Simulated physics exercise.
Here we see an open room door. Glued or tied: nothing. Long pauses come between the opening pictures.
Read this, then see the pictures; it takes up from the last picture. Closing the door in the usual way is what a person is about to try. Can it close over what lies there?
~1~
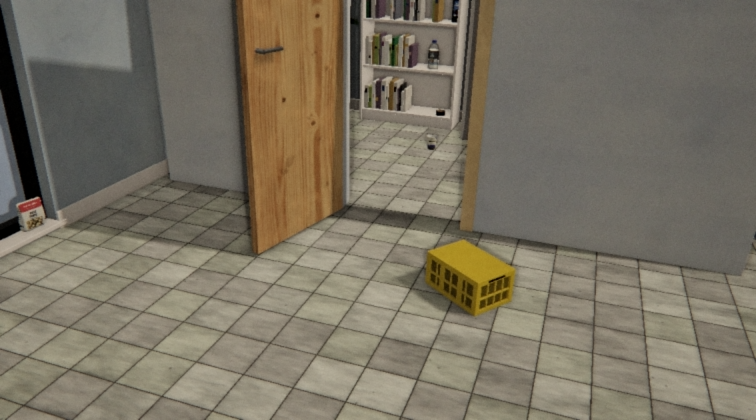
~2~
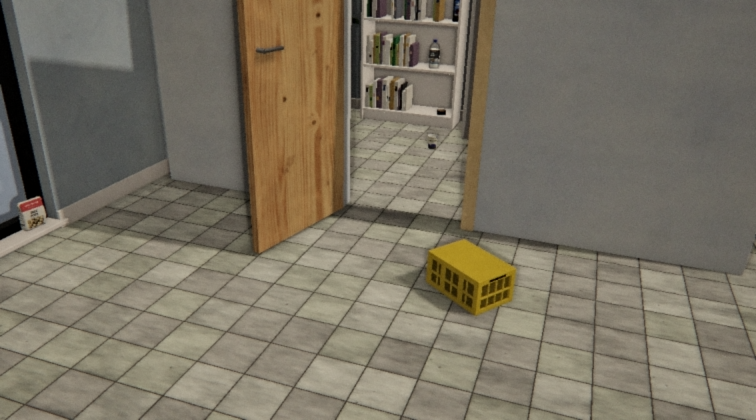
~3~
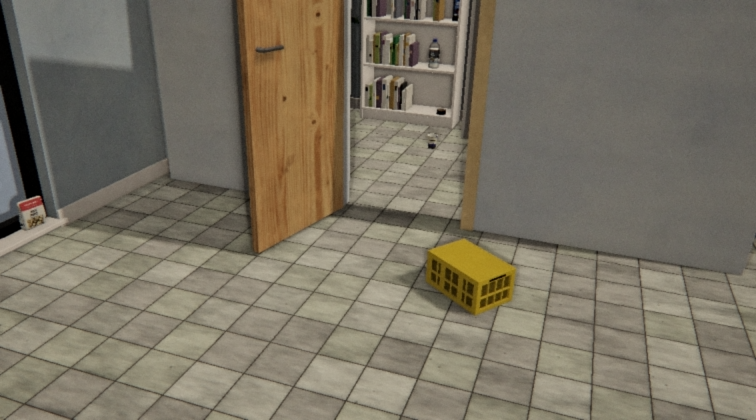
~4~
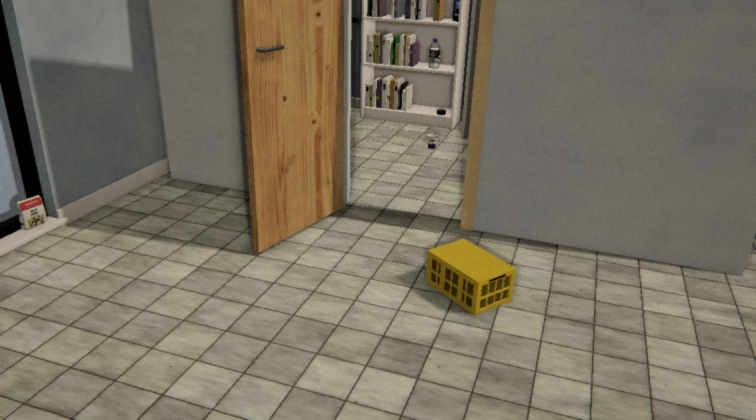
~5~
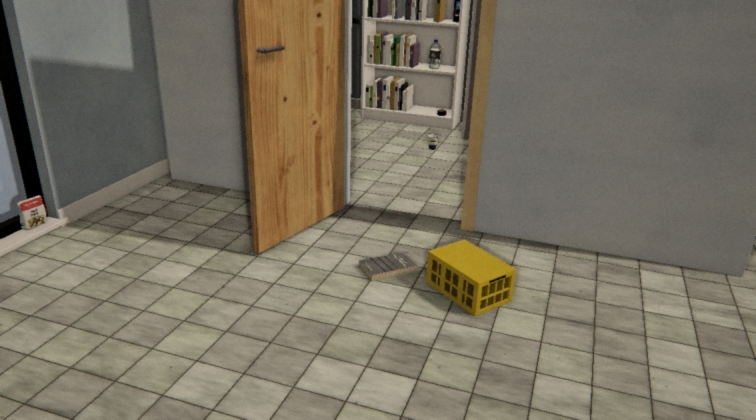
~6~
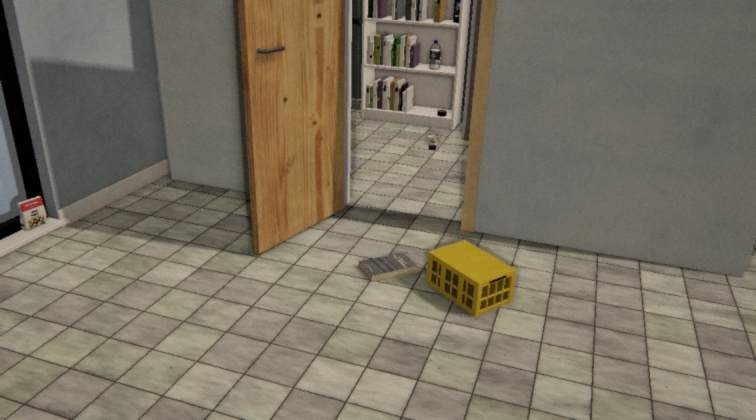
When it's pushed, the door meets no obstruction on the way.
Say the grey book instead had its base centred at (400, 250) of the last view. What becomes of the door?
The door is obstructed after that.
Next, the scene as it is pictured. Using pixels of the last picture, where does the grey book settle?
Near (457, 259).
Then, 0.90 s after the last picture, door at 66°.
Then, 1.30 s after the last picture, door at 44°; grey book slid about its own width near (427, 265); yellow crate slid a little.
Then, 1.70 s after the last picture, door at 25°; grey book slid about its own width near (457, 259); yellow crate slid a little.
At rest, door at 0°; moved from the start, grey book; yellow crate in place. Seen from the same camera at the end, grey book near (457, 259).
